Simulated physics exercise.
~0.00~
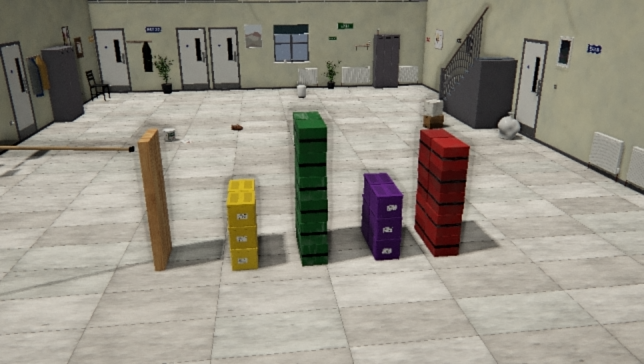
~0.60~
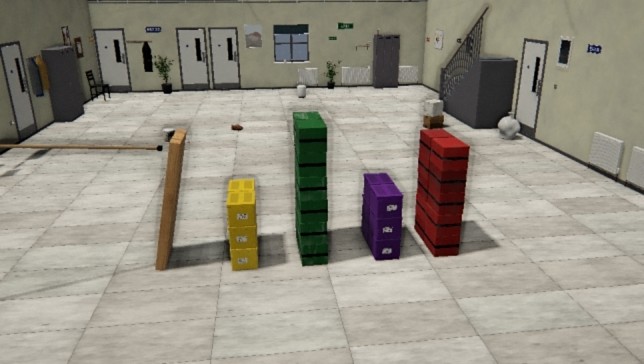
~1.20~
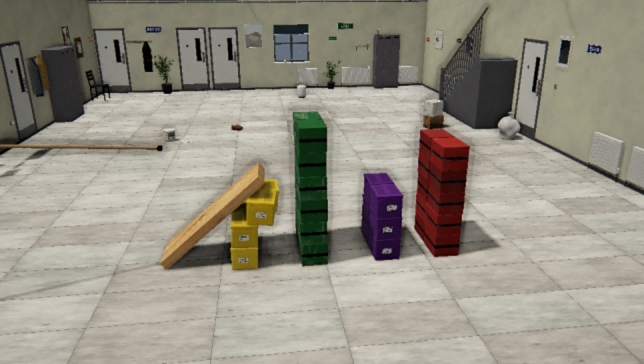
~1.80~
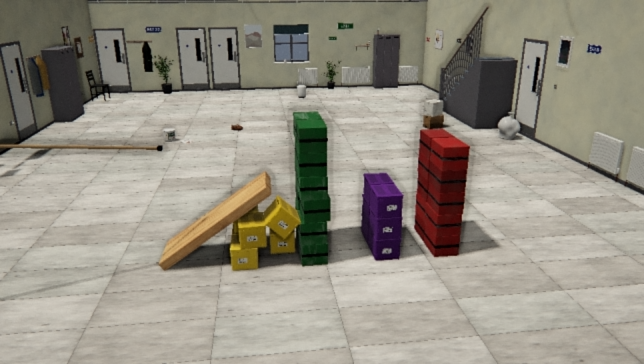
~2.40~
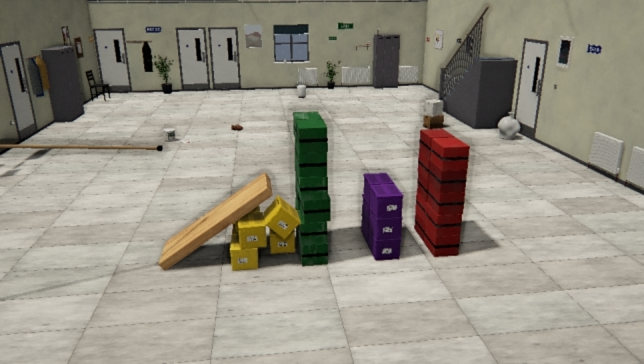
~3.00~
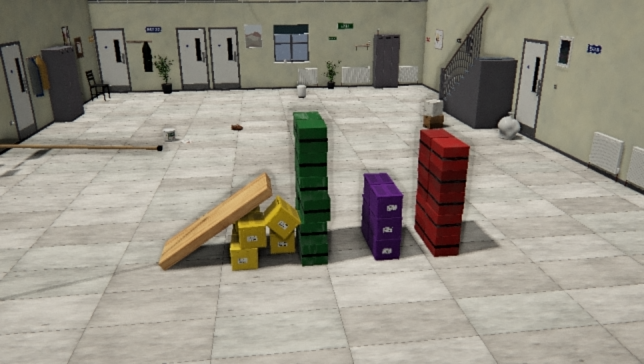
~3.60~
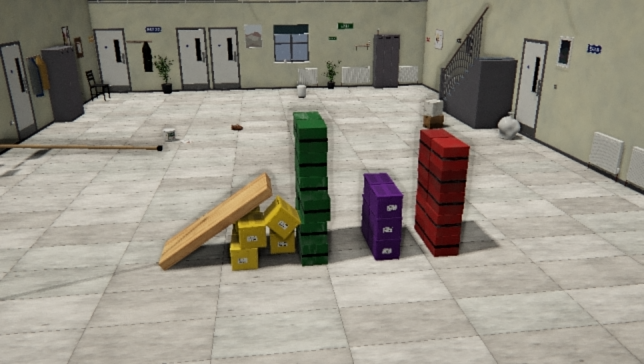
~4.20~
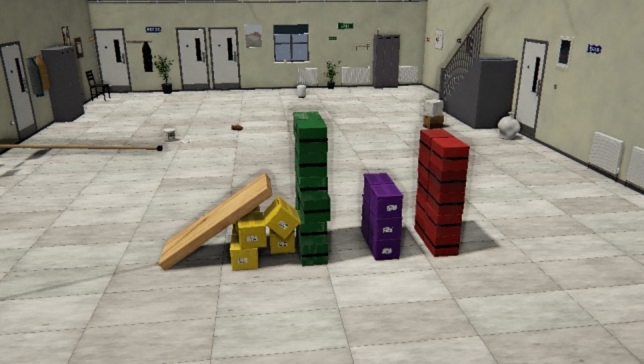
Wooden board tipping right onto a short yellow stack, toppling its upper boxes against a tall green stack that stays standing.
